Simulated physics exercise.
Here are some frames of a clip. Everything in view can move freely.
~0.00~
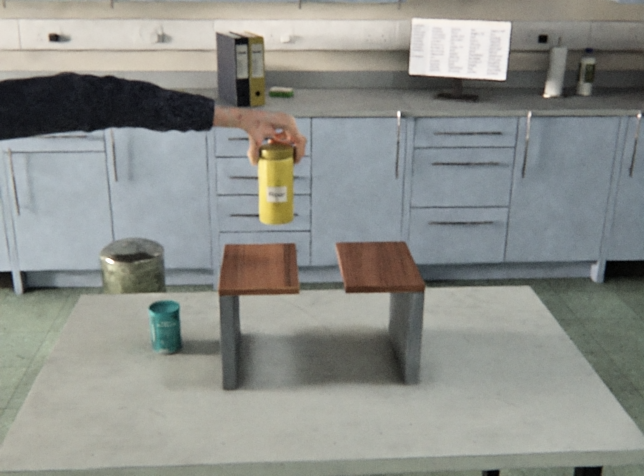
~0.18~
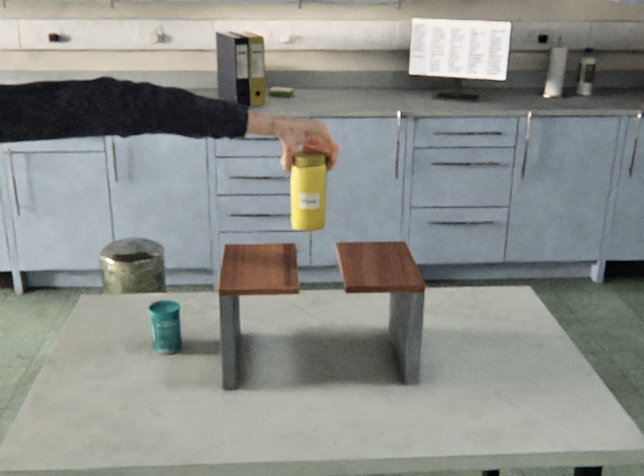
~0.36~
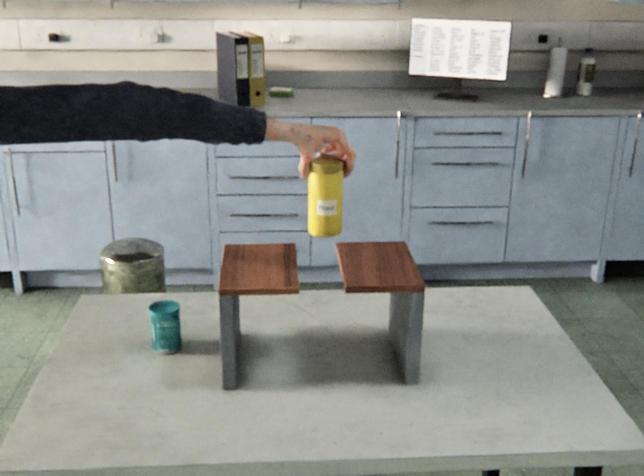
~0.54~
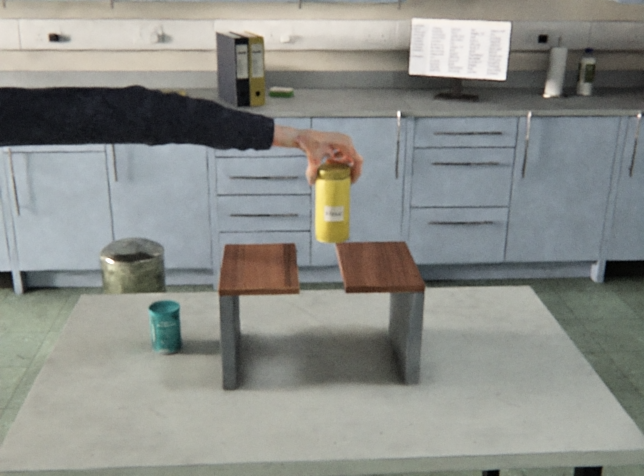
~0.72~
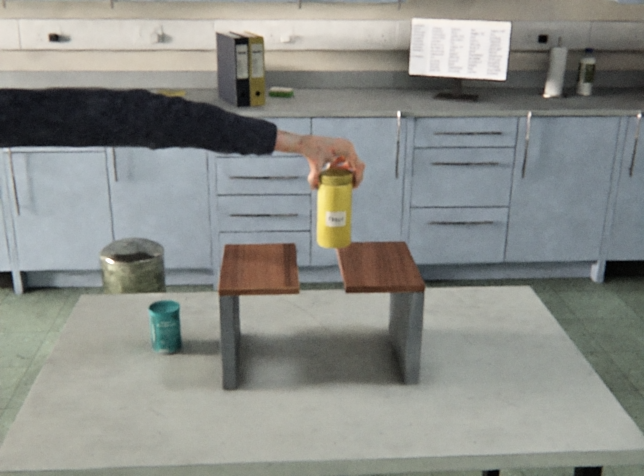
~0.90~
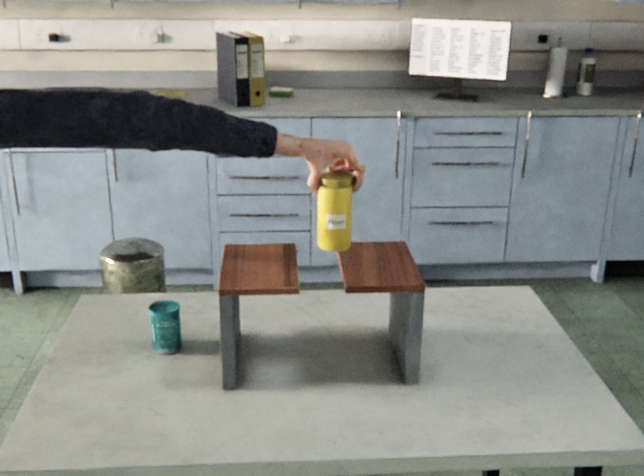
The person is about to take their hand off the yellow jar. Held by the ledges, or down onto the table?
It ends held by the ledges.
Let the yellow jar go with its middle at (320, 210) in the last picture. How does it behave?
It falls clear through.
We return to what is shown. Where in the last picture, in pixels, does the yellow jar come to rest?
Near pixel (307, 251).
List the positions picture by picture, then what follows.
In the first picture, being brought over the gap; yellow jar (276, 184); turquoise tin (166, 327).
In the second picture, being brought over the gap; yellow jar (308, 190); turquoise tin (166, 327).
In the third picture, being brought over the gap; yellow jar (326, 197); turquoise tin (166, 327).
In the fourth picture, being brought over the gap; yellow jar (333, 203); turquoise tin (166, 327).
In the fifth picture, being brought over the gap; yellow jar (335, 208); turquoise tin (166, 327).
In the sixth picture, poised above the slot; yellow jar (335, 211); turquoise tin (166, 327).
After 1.10 s, yellow jar shifted a little near (334, 229).
After 1.20 s, yellow jar turned 16° from how it was put near (324, 232).
After 1.30 s, yellow jar turned 52° from how it was put near (306, 250).
In the end (1.9 s), toppled on the stand or table, yellow jar; turquoise tin unmoved. At the end, from the last picture's camera, yellow jar near (307, 251). The jar lodges.
